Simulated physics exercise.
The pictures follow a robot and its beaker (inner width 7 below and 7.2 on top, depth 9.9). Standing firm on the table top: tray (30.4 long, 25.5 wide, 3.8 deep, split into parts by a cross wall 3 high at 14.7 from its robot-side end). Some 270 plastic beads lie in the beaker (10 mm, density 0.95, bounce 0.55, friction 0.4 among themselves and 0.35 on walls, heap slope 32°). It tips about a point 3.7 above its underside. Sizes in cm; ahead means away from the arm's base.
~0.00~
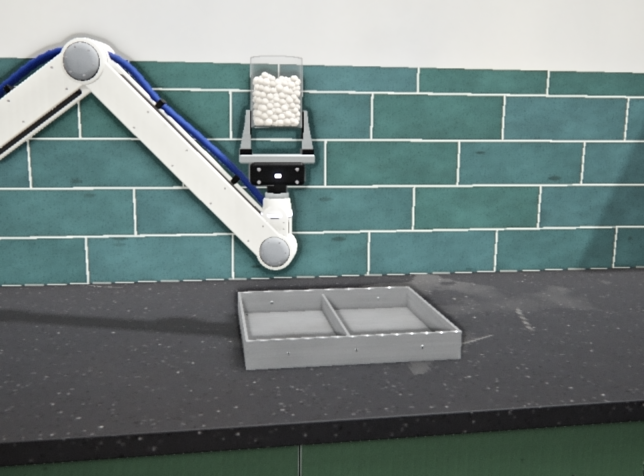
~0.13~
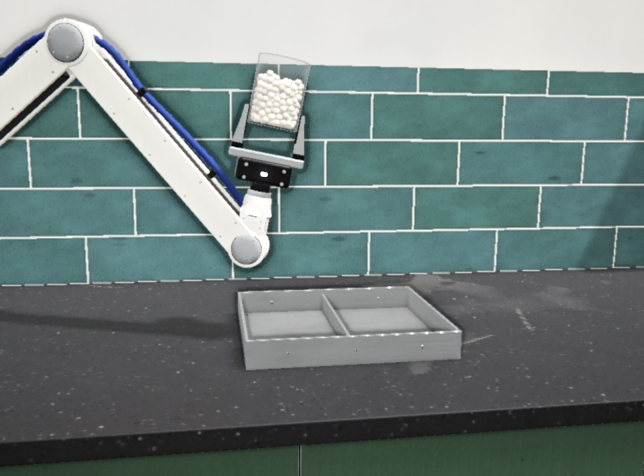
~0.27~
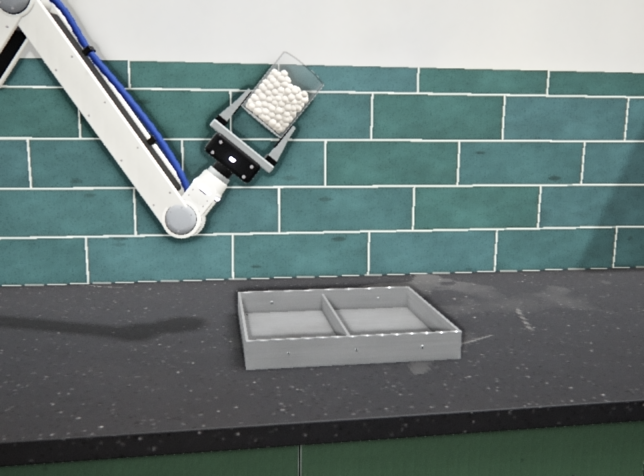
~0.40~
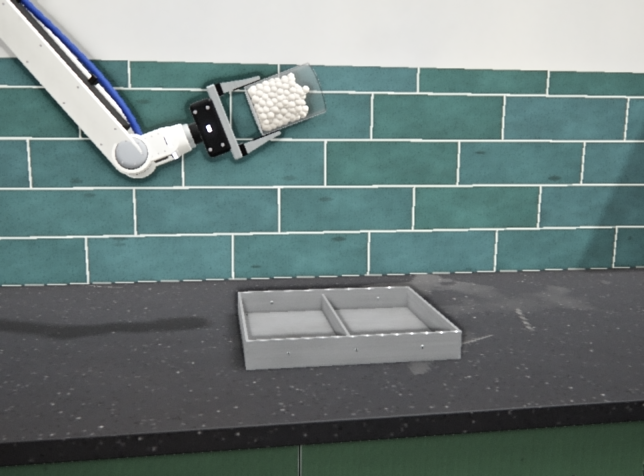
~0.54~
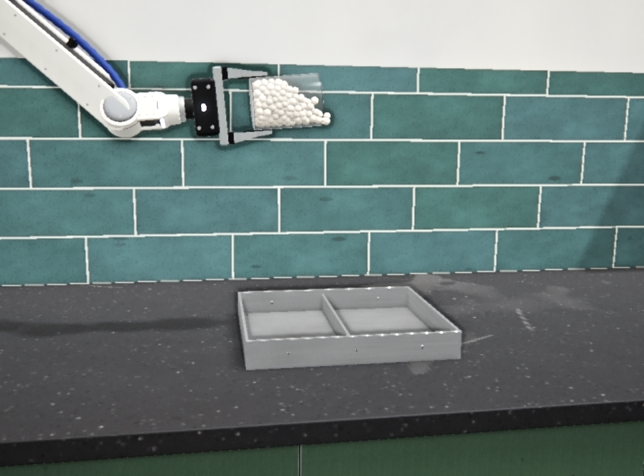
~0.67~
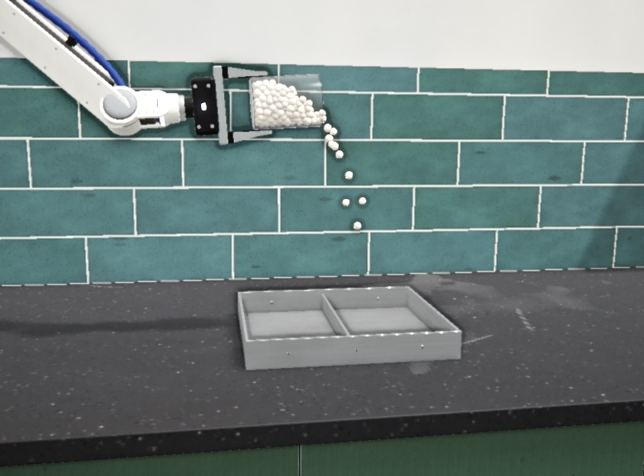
A robot arm tips a clear beaker rightward, and white beads pour from its rim.
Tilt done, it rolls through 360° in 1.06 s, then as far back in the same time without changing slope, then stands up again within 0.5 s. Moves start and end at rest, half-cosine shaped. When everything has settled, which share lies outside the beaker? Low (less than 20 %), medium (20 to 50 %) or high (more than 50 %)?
Outside the beaker the share is high, more than 50 %.
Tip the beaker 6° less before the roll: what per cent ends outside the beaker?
About 40 per cent.
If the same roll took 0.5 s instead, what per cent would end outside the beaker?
It would be near 45 per cent.
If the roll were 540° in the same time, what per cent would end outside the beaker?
It would be near 65 per cent.
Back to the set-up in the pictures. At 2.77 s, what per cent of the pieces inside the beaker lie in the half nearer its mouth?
About 40 per cent.
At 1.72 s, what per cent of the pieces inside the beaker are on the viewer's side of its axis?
Some 35 per cent.
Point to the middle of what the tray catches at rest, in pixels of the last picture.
Around (388, 326).
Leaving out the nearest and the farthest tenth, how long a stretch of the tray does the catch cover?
Roughly 14 cm.
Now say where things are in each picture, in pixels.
The first frame shows beaker middle at (277, 94), upright; upper third of the load around (277, 86), from x 255 to 295, top at y 75; 273 in the beaker.
The second frame shows beaker middle at (278, 94), tipped 11°; upper third of the load around (276, 87), from x 255 to 300, top at y 75.
The third frame shows beaker middle at (282, 96), tipped 39°; upper third of the load around (279, 89), from x 250 to 305, top at y 75.
The fourth frame shows beaker middle at (284, 100), tipped 69°; upper third of the load around (279, 90), from x 250 to 305, top at y 75.
The fifth frame shows beaker middle at (285, 102), tipped 85°; upper third of the load around (274, 93), from x 255 to 325, top at y 80.
The sixth frame shows beaker middle at (285, 102), tipped 86°; upper third of the load around (273, 94), from x 255 to 360, top at y 85; 262 in the beaker, 11 in flight or on a rim.
By 1.72 s, tipped 86°, highest piece 38 above the table; 162 in the beaker, 82 in the far-side part, 6 in the robot-side part, 2 on the table or floor, 21 in flight or on a rim.
By 2.77 s, tipped 86°, highest piece 38 above the table; 138 in the far-side part, 106 in the beaker, 12 in the robot-side part, 5 on the table or floor, 12 in flight or on a rim.
By 3.49 s, upright, highest piece 38 above the table; 152 in the far-side part, 102 in the beaker, 14 in the robot-side part, 5 on the table or floor.
By 4.19 s, upright, highest piece 38 above the table; 152 in the far-side part, 102 in the beaker, 14 in the robot-side part, 5 on the table or floor.
Final count, 152 in the far-side part, 102 in the beaker, 14 in the robot-side part, 5 on the table or floor. That is 63 % outside the beaker.
